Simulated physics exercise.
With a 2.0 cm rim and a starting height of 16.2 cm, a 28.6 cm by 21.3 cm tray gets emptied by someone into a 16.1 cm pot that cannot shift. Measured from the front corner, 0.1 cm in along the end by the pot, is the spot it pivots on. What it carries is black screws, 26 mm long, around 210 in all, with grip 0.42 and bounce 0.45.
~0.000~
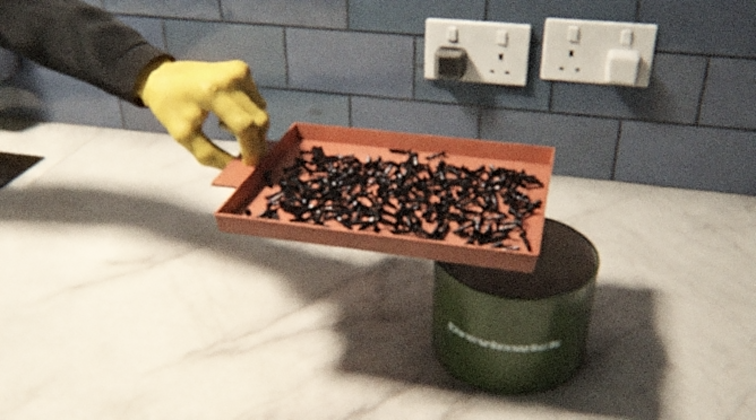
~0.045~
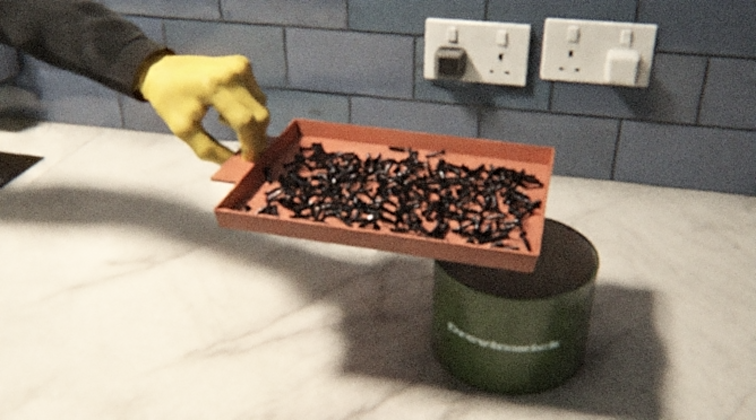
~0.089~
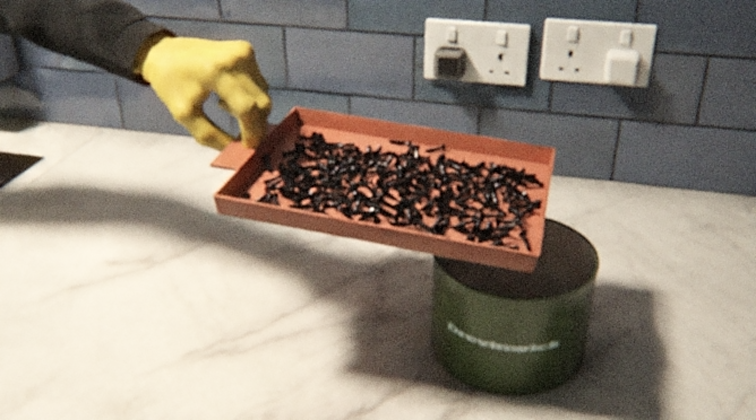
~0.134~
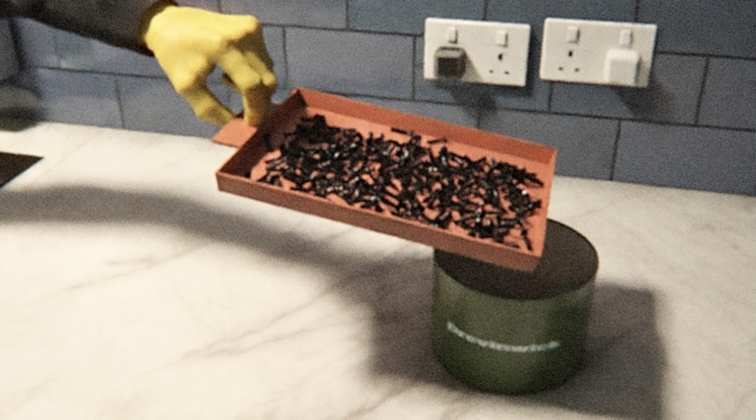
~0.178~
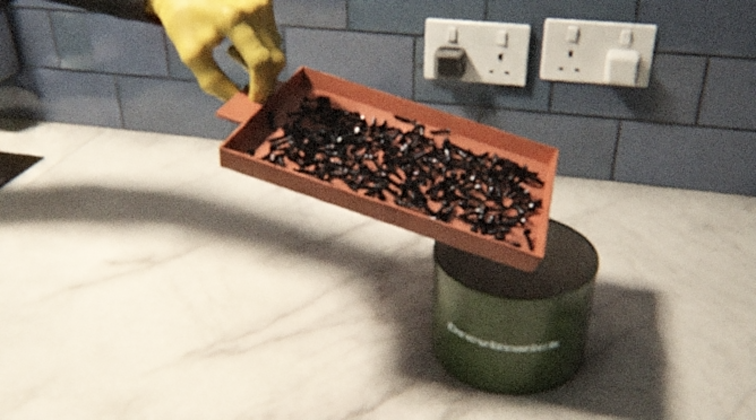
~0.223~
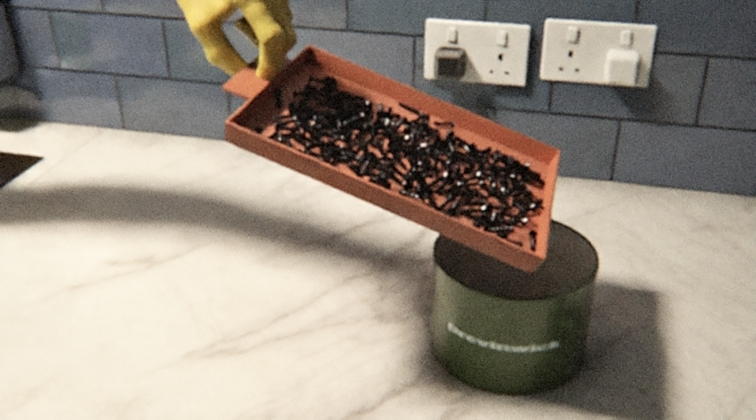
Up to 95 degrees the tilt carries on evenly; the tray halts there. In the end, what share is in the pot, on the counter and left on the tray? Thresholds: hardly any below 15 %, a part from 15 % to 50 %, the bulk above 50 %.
Prediction - pot: A part; counter: The bulk; tray: Hardly any.
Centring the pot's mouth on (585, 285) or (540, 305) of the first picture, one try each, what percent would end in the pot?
About 75 and 40 per cent.
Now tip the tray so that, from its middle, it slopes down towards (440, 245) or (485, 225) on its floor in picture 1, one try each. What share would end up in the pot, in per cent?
Some 0 and 0 per cent.
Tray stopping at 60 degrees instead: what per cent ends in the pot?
It would be near 15 per cent.
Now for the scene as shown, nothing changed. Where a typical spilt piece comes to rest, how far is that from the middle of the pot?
Some 16 cm, give or take.
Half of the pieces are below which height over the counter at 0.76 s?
About 14 cm.
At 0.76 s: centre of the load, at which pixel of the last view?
Somewhere about (589, 235) in the last view.
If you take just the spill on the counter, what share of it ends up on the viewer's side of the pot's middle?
About 50 percent of the spill.
Then, at 0.54 s, tilt 56 degrees; the tray holds 100 %, the pot 0 %.
After 0.76 s, tilt 81 degrees; the tray holds 40 %, the pot 5 %.
After 1.09 s, tilt 95 degrees; the tray holds 5 %, the pot 20 %.
In the end, at 1.9 s, pot 20 %, counter 75 %, tray 0 %.
